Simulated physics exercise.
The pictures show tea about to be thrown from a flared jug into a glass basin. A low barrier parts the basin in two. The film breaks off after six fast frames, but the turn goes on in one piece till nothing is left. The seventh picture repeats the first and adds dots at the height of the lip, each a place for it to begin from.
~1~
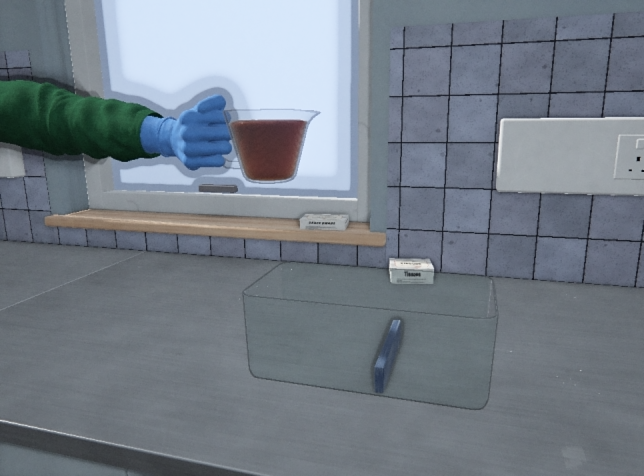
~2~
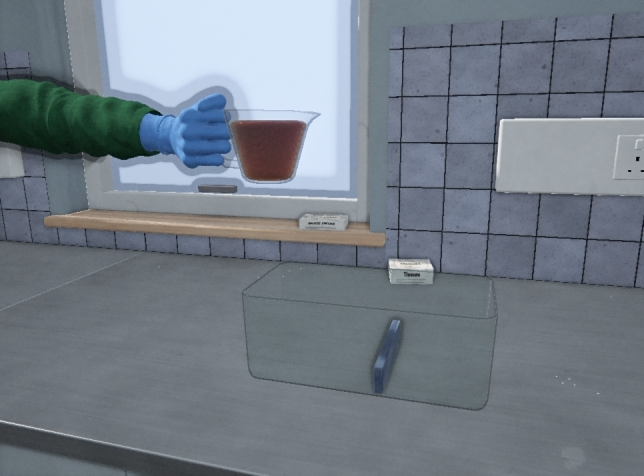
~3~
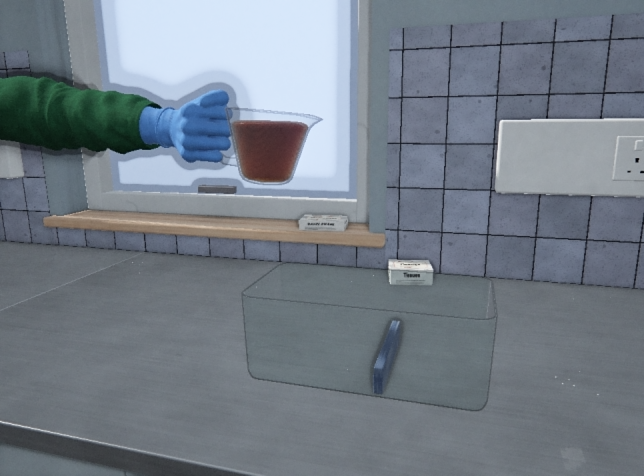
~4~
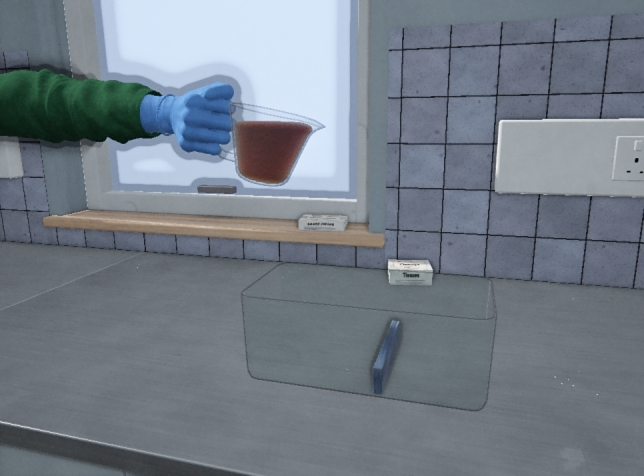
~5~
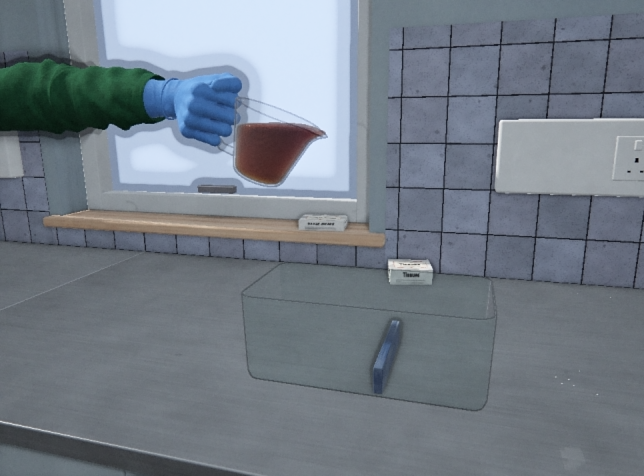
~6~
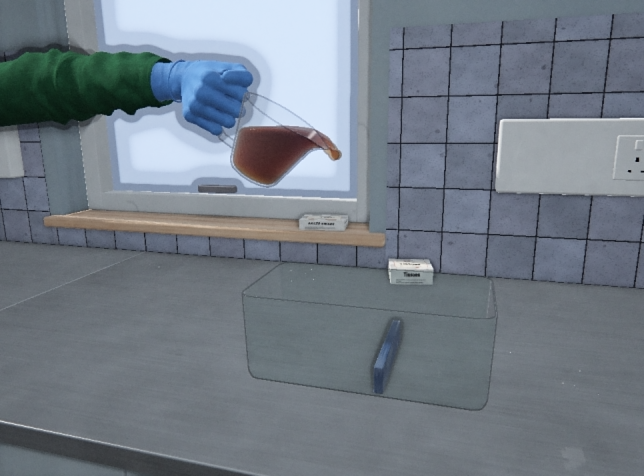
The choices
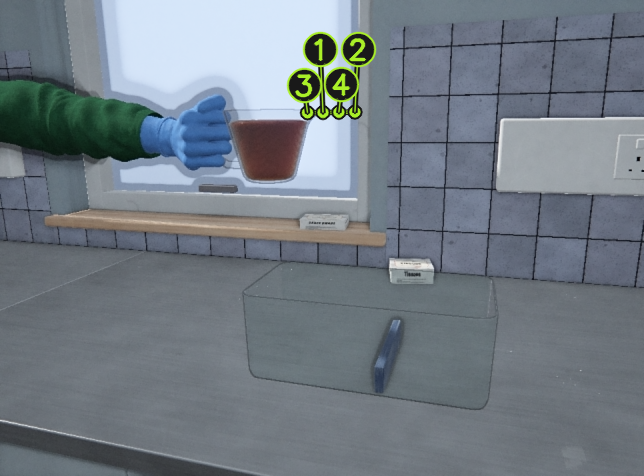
An arm in a green sleeve and blue glove holds a clear jug of reddish-brown tea before a bright window, seen from a fixed view slightly above a grey kitchen counter. Below sits a clear glass basin with a dark blue barrier inside, near small white boxes, purple-grey tiles and a white socket. The hand slowly tilts the jug rightward until tea just passes its lip.
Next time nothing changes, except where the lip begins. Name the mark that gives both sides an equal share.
4.
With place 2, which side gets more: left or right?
The right side.
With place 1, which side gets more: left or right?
More ends on the left.
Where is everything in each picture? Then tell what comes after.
The first picture shows upright, lip at (319, 112); basin from (250, 373) to (488, 407); top of the wall at (389, 341); nothing has left yet.
The second picture shows upright, lip at (319, 114); nothing has left yet.
The third picture shows tipped about 6°, lip at (321, 119); nothing has left yet.
The fourth picture shows tipped about 13°, lip at (324, 127); nothing has left yet.
The fifth picture shows tipped about 22°, lip at (326, 137); nothing has left yet.
The sixth picture shows tipped about 33°, lip at (327, 149); tea is over the lip, down to (335, 158).
On the marked copy, 1 at (322, 112); 2 at (354, 112); 3 at (307, 112); 4 at (338, 112).
Choosing 1, about 82 % ends left of the wall and 15 % right of it; 3 % is lost outside.
Choosing 2, about 21 % ends left of the wall and 76 % right of it.
Choosing 3, about 89 % ends left of the wall and 7 % right of it; 3 % is lost outside.
Choosing 4, about 54 % ends left of the wall and 44 % right of it.
